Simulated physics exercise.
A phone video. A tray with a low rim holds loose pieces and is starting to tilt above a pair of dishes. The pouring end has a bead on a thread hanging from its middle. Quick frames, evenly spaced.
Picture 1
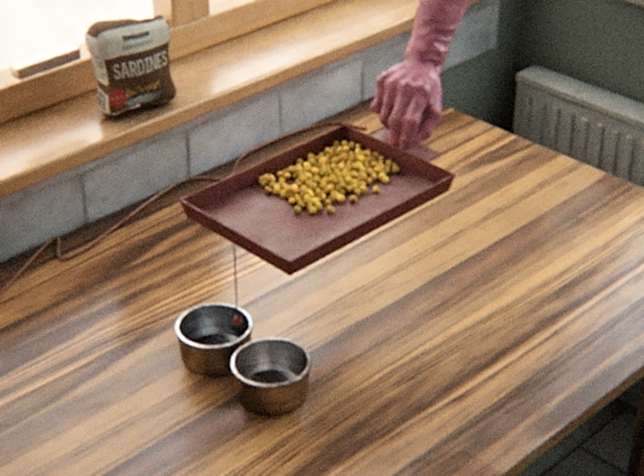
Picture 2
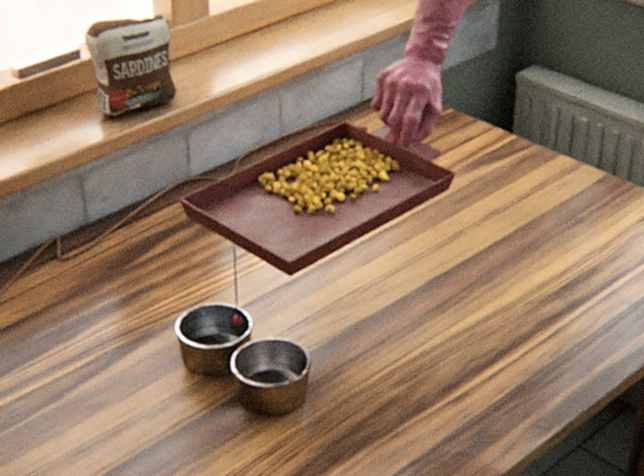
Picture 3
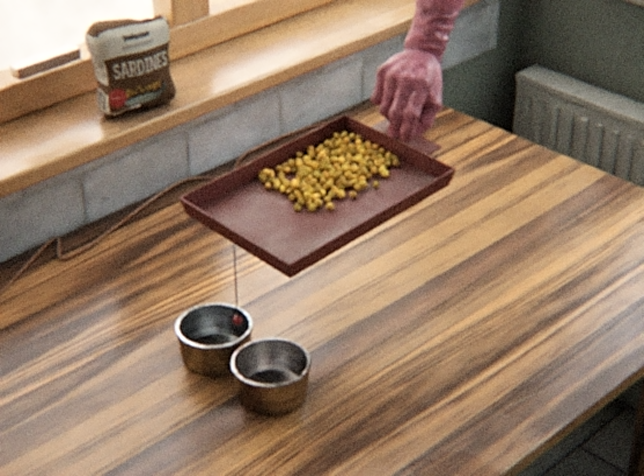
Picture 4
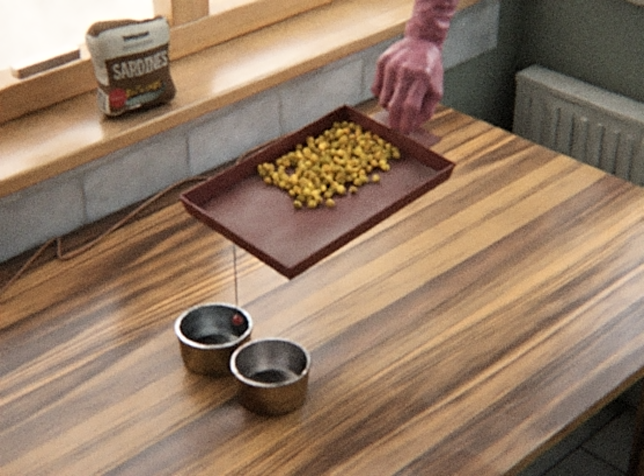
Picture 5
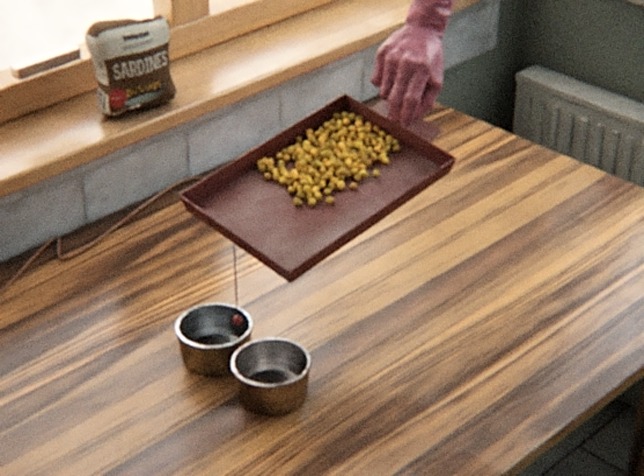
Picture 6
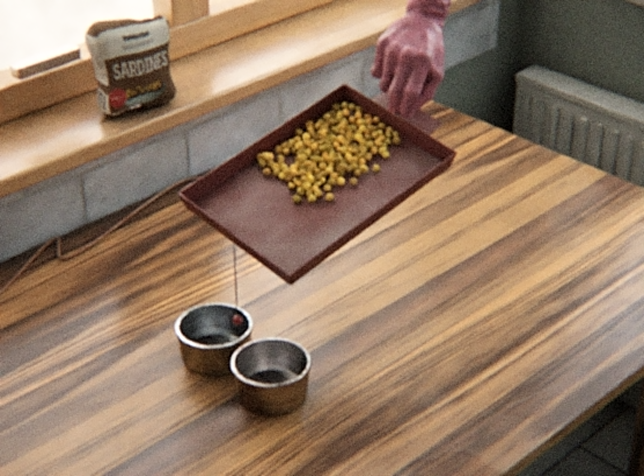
A dark red, low-rimmed tray heaped with yellow puffed corn balls is held by a pinkish-purple hand above a striped wooden table, seen from above at an angle. Below its near end, where a thread with a small red bead hangs, sit two metal dishes, with a sardines packet on the windowsill at upper left. The hand gradually tilts the tray, its far side rising and its right near corner dipping slightly, while the camera stays still.
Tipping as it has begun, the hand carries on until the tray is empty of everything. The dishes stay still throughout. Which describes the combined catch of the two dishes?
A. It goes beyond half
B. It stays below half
A, it goes beyond half.
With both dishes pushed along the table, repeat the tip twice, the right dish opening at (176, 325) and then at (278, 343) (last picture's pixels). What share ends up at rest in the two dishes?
First placement: 0 per cent; second placement: 40 per cent.
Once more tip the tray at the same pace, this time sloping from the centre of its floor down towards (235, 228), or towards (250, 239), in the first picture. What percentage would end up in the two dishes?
Lab note: Case 1 near 30 %, case 2 near 30 %.
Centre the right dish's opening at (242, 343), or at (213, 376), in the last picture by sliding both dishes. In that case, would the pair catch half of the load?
First shift, a minority share; second shift, a minority share.
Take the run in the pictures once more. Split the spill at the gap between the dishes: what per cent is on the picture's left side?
Roughly 0 in a hundred.
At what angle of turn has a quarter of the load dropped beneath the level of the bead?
I'd say it is tilted about 110°.
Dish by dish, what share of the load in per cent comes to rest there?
Per cent held at the end: Left dish 0, right dish 70.
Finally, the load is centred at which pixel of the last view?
Close to (284, 389) in the last view.
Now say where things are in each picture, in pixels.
Corners of the pouring end at (186, 199) and (290, 258), level; middle of the load at (332, 177), puffed corn balls; left dish at (187, 353); right dish at (243, 391); bead on its thread at (237, 320), in the first frame.
Corners of the pouring end at (186, 199) and (290, 259), level; middle of the load at (332, 176), in the second frame.
Corners of the pouring end at (186, 198) and (290, 261), tipped barely, lowest at the right corner; middle of the load at (332, 172), in the third frame.
Corners of the pouring end at (185, 196) and (290, 264), tipped a little, lowest at the right corner; middle of the load at (332, 165), in the fourth frame.
Corners of the pouring end at (185, 194) and (290, 268), tipped a little, lowest at the right corner; middle of the load at (332, 159), in the fifth frame.
Corners of the pouring end at (184, 193) and (290, 271), tipped a little, lowest at the right corner; middle of the load at (332, 153); left dish at (187, 353); right dish at (243, 391), in the sixth frame.
Soon, tray tipped steeply; nearly all on the tray; a stray few in the right dish; a stray few in the air.
A while on, tray tipped right over; most on the tray; a small part in the right dish; a stray few outside both; a stray few in the air.
Towards the end, tray tipped past a quarter turn; about two thirds in the right dish; about a third outside both; a stray few in the air.
Finally, tray tipped past a quarter turn; about two thirds in the right dish; none in the left dish; about a third outside both.
